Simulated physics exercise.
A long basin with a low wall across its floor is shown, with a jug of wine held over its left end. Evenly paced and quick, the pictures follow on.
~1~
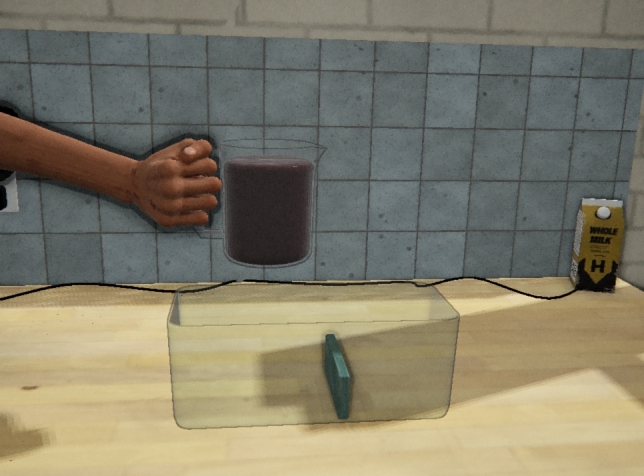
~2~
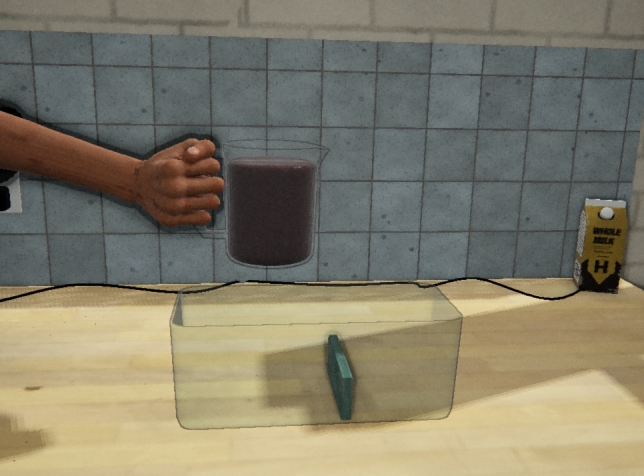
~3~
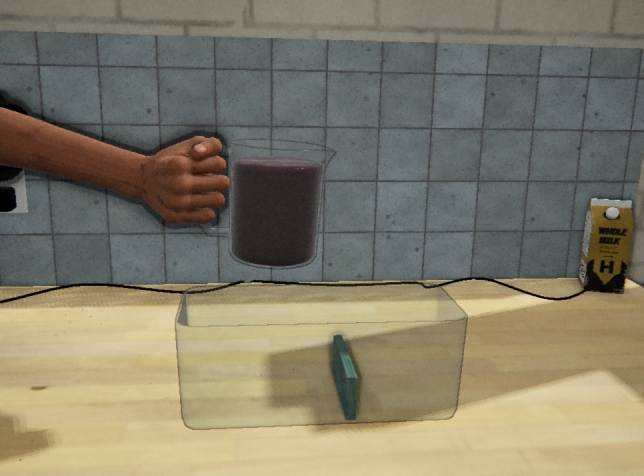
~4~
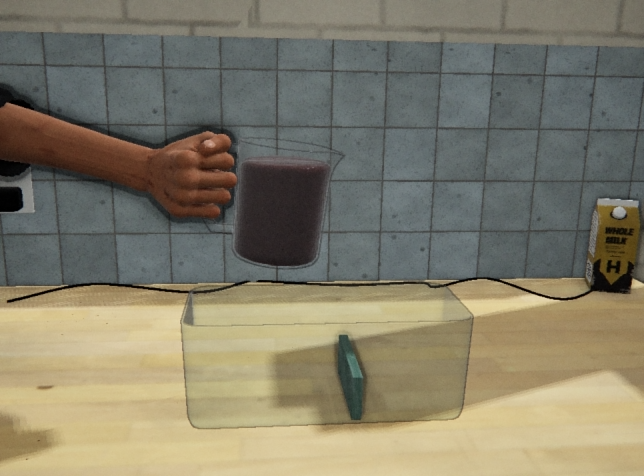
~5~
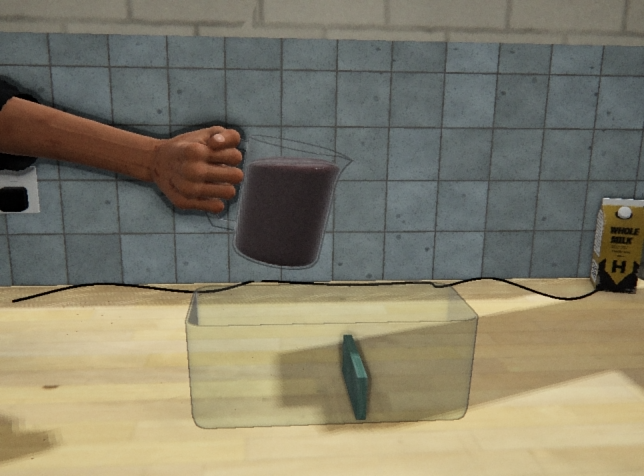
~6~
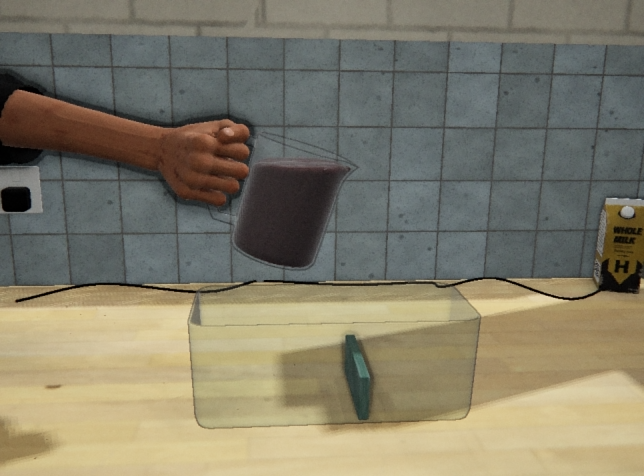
A glass jug of dark purple liquid, held by a hand reaching in from the left, tilted gradually to the right above a clear basin on a wooden counter, beside a tiled wall.
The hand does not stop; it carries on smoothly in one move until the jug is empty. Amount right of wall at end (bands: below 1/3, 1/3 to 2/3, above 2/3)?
I'd put the amount right of the wall over the two-thirds mark.
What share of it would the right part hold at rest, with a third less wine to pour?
Near 90 parts in a hundred.
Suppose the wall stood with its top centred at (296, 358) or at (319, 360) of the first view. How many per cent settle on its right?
The first position gives around 95 percent, the second around 95 percent.
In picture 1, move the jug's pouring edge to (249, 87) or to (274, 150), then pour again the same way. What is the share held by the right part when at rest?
Near 25 per cent for the first start, near 40 per cent for the second.
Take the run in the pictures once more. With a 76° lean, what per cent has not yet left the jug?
About 75 % remains.
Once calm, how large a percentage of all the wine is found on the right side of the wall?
Estimate: Some 90 per cent.
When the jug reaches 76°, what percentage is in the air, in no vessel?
It comes to around 15 per cent.
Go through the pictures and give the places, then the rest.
In the first frame, tilt 0°; pouring edge (327, 146); surface from (224, 161) to (314, 161); the long basin's rim runs from (173, 306) to (445, 301); the wall's top is at (337, 355).
In the second frame, tilt 1°; pouring edge (331, 148); surface from (226, 161) to (317, 162).
In the third frame, tilt 3°; pouring edge (337, 150); surface from (233, 161) to (323, 163).
In the fourth frame, tilt 6°; pouring edge (346, 153); surface from (240, 161) to (331, 163).
In the fifth frame, tilt 11°; pouring edge (354, 159); surface from (248, 163) to (340, 165).
In the sixth frame, tilt 17°; pouring edge (360, 165); surface from (250, 167) to (350, 166).
A moment on, the jug is tipped on its side and 73 per cent is still to pour, 0 is left of the wall and 11 right of it.
Next, the jug is tipped right over and 15 per cent is still to pour, 2 is left of the wall and 73 right of it.
Then the jug is tipped right over and 0 per cent is still to pour, 8 is left of the wall and 91 right of it.
Later the jug is tipped right over and 0 per cent is still to pour, 8 is left of the wall and 91 right of it.
At rest 8 per cent lies left of the wall, 91 right of it and 1 outside.
